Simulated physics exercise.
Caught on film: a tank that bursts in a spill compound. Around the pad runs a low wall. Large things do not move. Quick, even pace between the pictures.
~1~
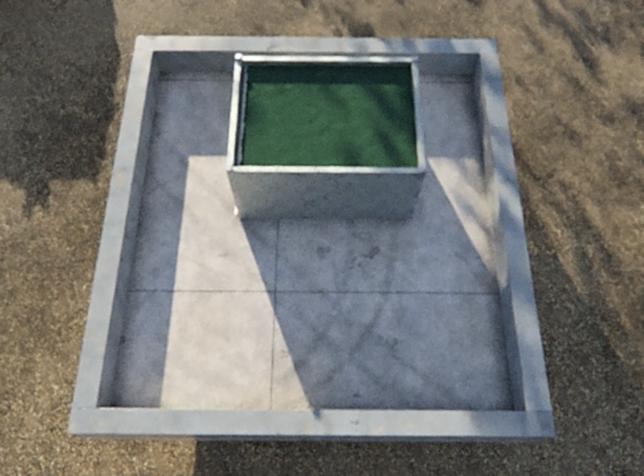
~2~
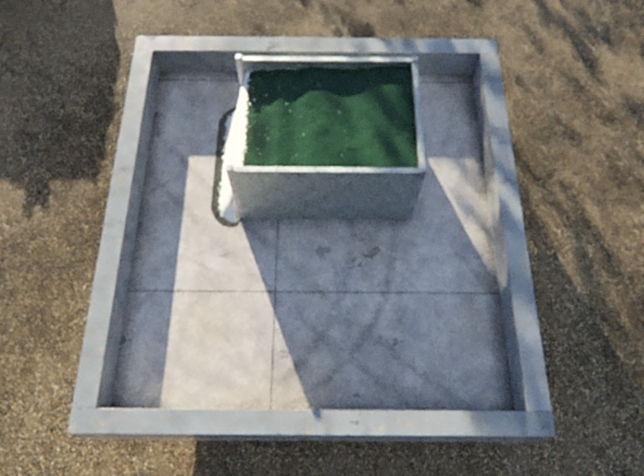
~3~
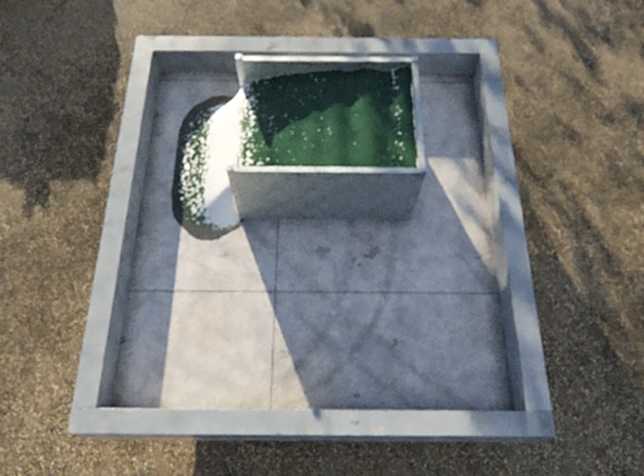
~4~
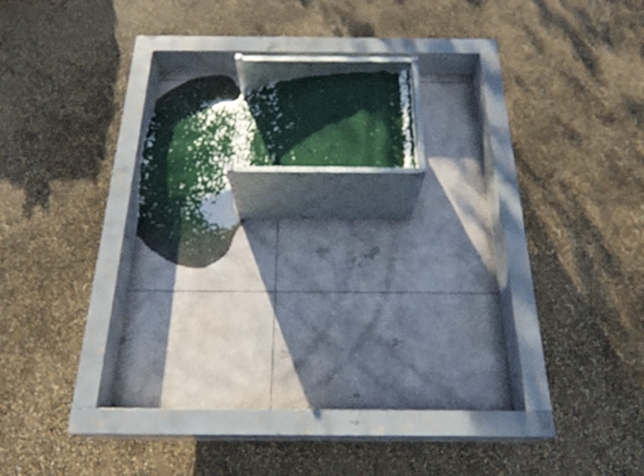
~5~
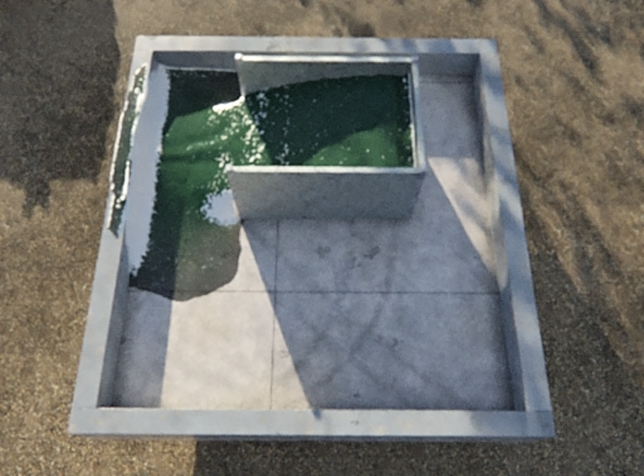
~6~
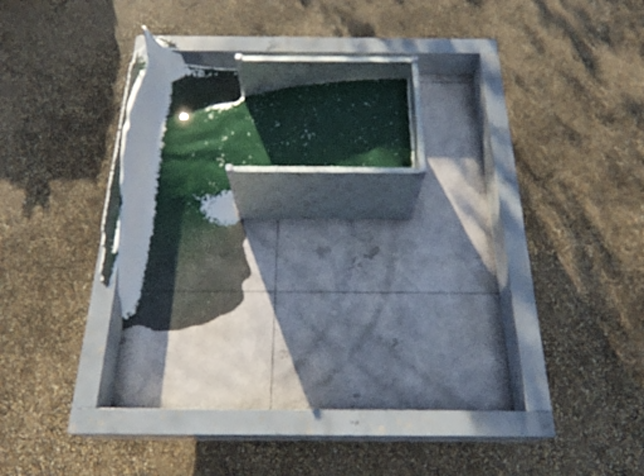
Green water pours from the left side of a rectangular grey tank near the back of a square, low-walled concrete pad, seen from above. Brown gravelly ground surrounds the pad, and shadows cross its pale floor. The water, still at first, gushes out in white froth, spreads left and toward the viewer, then splashes up over the left wall as the tank's level lowers and the camera stays fixed.
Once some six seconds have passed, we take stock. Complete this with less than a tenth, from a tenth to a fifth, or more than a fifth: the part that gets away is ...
The part that gets away is from a tenth to a fifth.
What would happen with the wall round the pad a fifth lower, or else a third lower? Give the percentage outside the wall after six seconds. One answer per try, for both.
The first case gives 26%, the second gives 34%.
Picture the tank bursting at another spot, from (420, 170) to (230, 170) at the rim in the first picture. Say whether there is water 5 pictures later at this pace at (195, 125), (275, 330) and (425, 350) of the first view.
Spared, soaked, soaked.
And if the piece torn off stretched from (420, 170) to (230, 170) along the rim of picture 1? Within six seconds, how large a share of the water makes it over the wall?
Close to 8 per cent, I reckon.
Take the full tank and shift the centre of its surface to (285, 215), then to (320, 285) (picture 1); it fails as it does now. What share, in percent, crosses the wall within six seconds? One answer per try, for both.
Respectively 20 and 18 per cent.
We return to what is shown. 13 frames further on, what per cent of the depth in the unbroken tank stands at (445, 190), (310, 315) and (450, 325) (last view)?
The three come to some 0, 0 and 2 per cent respectively.
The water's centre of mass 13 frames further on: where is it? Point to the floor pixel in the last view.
The spot I would choose is (249, 206).
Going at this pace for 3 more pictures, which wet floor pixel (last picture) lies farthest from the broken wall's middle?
At roughly (111, 412).
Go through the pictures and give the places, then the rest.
The first picture shows still water in the tank at (326, 116).
In the second picture, the front is at (234, 222), out from the gap at (244, 145).
In the third picture, the front is at (198, 231), out from the gap at (245, 149).
In the fourth picture, the front is at (143, 230), out from the gap at (245, 152).
In the fifth picture, water pours out at (246, 153) and has run to (131, 277).
In the sixth picture, water pours out at (246, 154) and has run to (124, 323).
A moment on, water covers 30 % of the floor; the low wall has let 1 % over.
Next, water covers 35 % of the floor; the low wall has let 8 % over.
Then, water covers 60 % of the floor; the low wall has let 15 % over.
Later, water covers 75 % of the floor; the low wall has let 15 % over.
In the end, water covers 80 % of the floor; the low wall has let 15 % over.
